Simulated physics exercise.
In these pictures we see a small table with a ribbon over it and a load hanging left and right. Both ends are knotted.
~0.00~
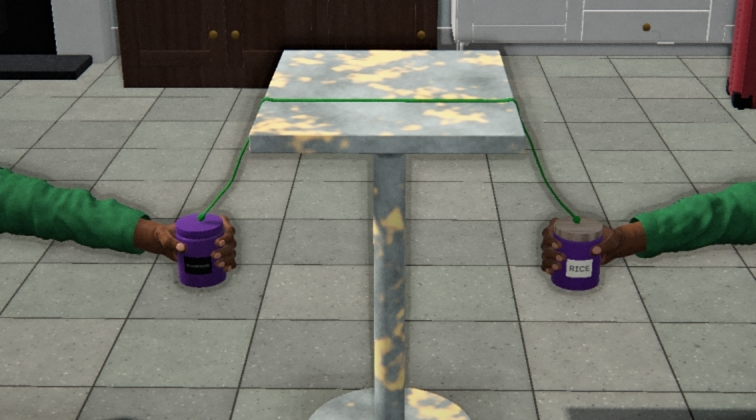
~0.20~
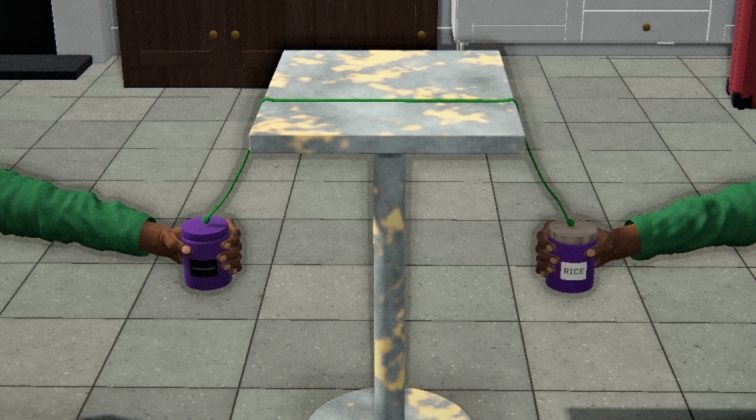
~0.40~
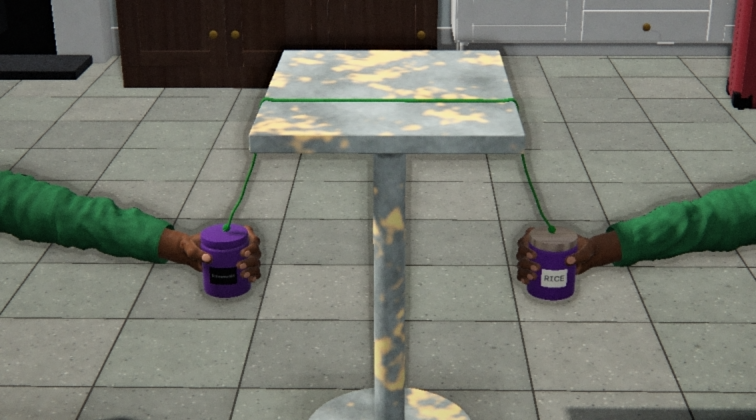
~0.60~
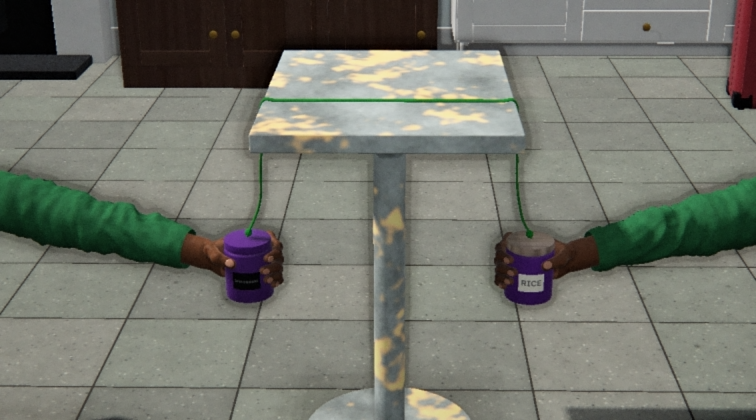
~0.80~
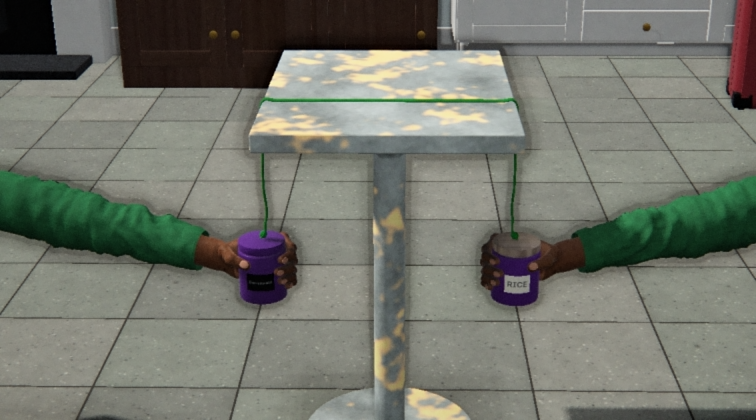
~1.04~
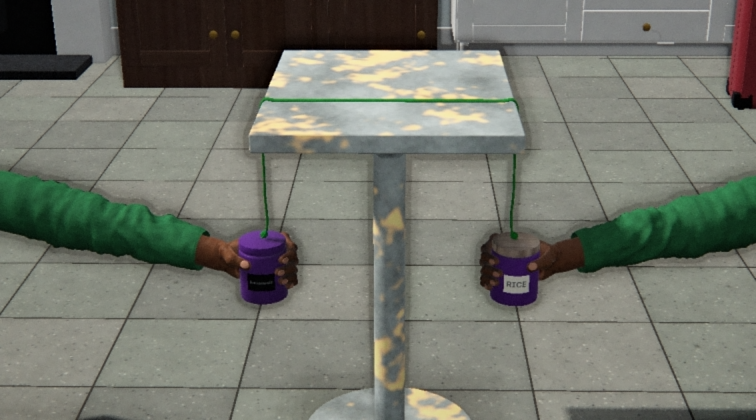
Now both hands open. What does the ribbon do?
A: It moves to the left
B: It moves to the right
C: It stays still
Option C: It stays still.
After 1.30 s, left jar hanging as before near (267, 269); right jar hanging as before near (511, 271).
At rest, left jar hanging as before near (270, 269); right jar hanging as before near (508, 271). The ribbon keeps its balance.
